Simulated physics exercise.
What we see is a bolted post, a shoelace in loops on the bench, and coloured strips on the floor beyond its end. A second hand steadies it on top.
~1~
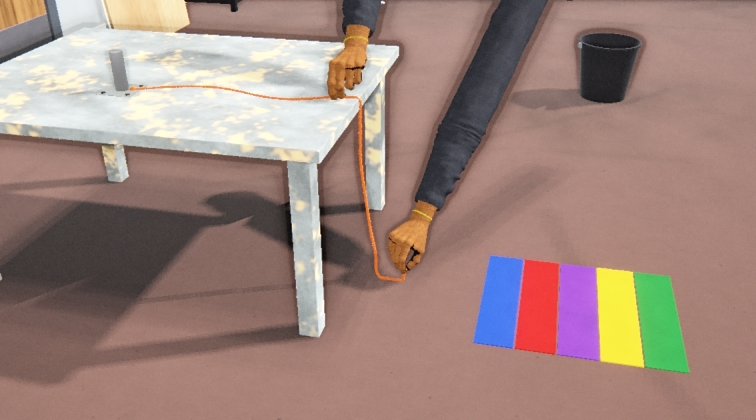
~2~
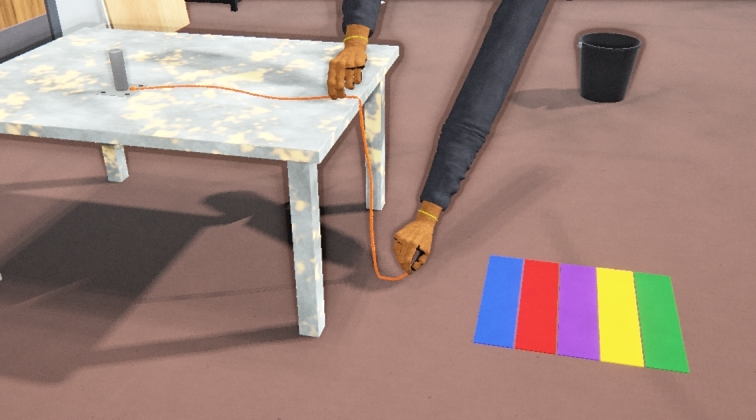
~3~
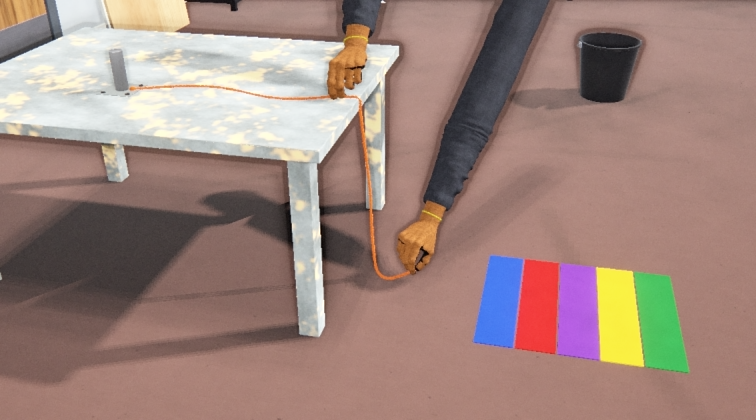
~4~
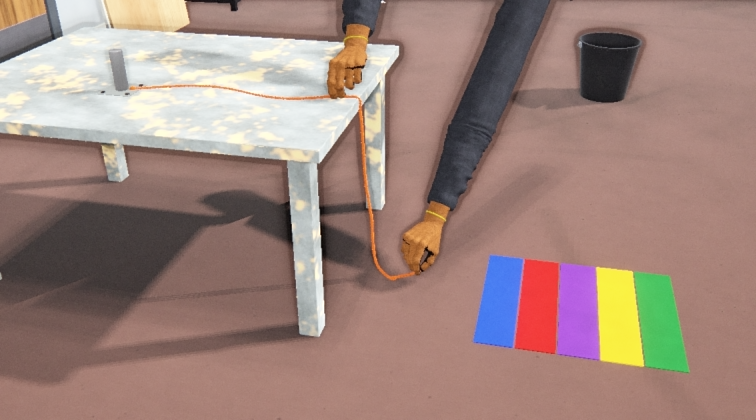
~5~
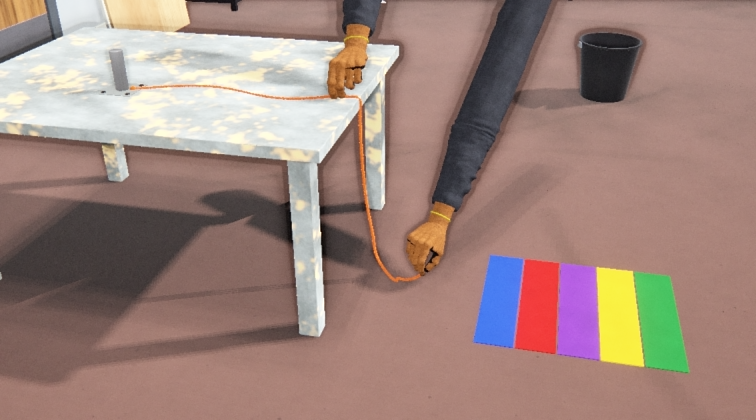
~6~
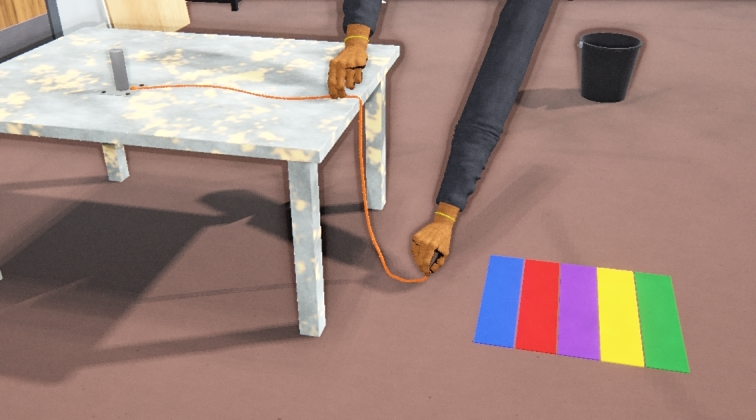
At first, an orange cord runs across a mottled table and hangs over its edge, with one gloved hand resting on it and another holding its lower end near the floor. The lower hand then slowly draws the end a short way right, toward the coloured strips, while the upper hand stays still.
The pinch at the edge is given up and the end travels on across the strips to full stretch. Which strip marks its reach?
The red one.
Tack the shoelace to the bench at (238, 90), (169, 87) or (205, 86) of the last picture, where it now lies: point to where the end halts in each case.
About (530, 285), (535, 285) and (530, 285).
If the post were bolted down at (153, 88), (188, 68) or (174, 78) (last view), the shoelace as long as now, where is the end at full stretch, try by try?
The places are (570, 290), (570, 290) and (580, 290).
A little later, end near (468, 276); short of the strips.
Next, end near (512, 282); over blue.
When it is tight, end near (538, 285); over red. It halts on the red strip.
